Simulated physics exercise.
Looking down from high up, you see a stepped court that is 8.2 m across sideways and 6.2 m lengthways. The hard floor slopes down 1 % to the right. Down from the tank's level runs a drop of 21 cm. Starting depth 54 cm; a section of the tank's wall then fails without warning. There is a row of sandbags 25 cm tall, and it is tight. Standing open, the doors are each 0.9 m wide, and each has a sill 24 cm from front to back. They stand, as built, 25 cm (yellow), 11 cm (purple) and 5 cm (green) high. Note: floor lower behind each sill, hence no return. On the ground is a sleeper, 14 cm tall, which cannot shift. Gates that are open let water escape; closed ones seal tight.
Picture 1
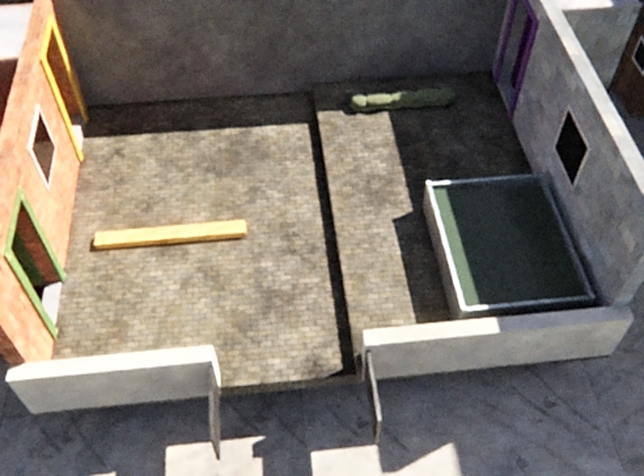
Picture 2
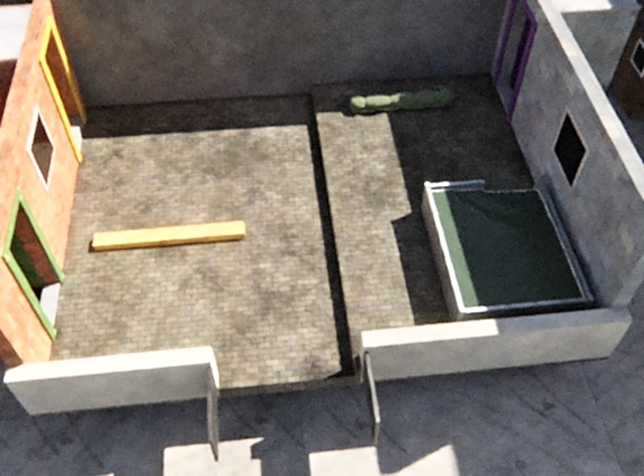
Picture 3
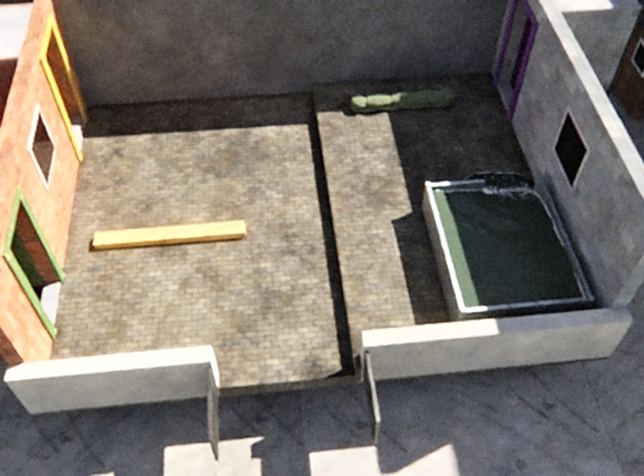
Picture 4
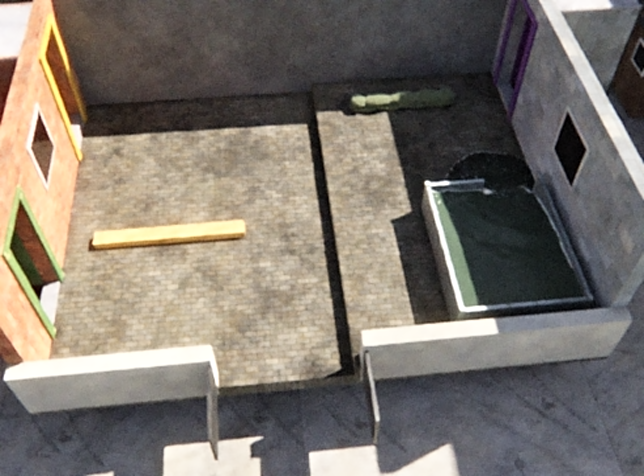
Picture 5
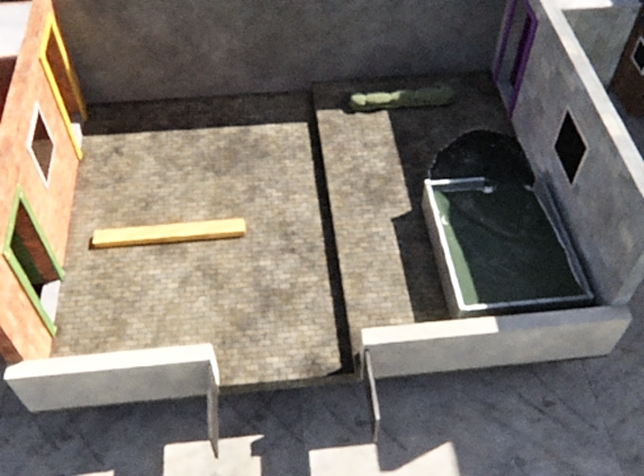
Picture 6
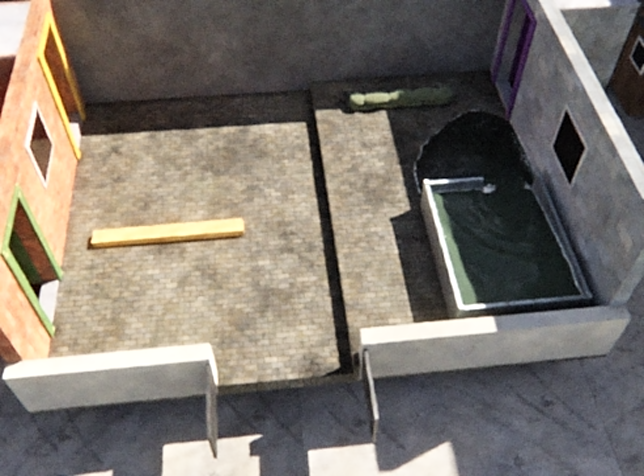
Dark water pours through a gap in the far side of the pale-rimmed tank at the right of a walled, paved court, seen from high above. A yellow beam lies on the left paving, green sandbags sit near the back wall, and green and yellow doorways stand at left, a purple one at right. The water spreads backward in a widening rounded patch while the view stays almost still.
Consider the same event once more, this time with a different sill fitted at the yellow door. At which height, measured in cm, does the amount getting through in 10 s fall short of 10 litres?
From about 10 cm upwards.
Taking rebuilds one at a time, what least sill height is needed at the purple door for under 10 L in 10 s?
I'd raise purple to close to 22 cm.
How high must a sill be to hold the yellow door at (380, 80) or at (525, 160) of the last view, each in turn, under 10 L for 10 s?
Minimums: Roughly 7.5 cm and 21 cm.
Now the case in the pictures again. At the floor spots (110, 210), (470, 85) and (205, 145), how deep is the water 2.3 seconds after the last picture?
Ordered as asked: 0, 31, 0 cm.
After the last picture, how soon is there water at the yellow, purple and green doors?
Arrival times - yellow: 4.5 s; purple: 0.2 s; green: 7.0 s.
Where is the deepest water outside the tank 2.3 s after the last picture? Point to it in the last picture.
At about pixel (491, 84).
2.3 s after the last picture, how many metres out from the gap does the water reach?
Roughly 5.0 m.
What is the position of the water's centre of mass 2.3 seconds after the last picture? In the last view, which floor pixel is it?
The centre of all the water is around (473, 194).
Then, 0.7 s after the last picture water covers 10 % of the floor, deepest (30 cm) near (486, 72); it has not reached the yellow door.
Then, 2.3 s after the last picture water covers 25 % of the floor, deepest (33 cm) near (491, 84); it has not reached the yellow door.
Then, 9.3 s after the last picture water covers 75 % of the floor, deepest (12 cm) near (486, 72); 7 cm at the yellow door, 0 litres in over its 25 cm sill.
At the yellow door as built, the water peaked near 15 cm, 4.9 s after the last picture.
Run again over the same 10 s with other heights there, 16 litres in over 9 cm, 3 litres over 12 cm. The limit of 10 litres is kept from about 10 cm up.
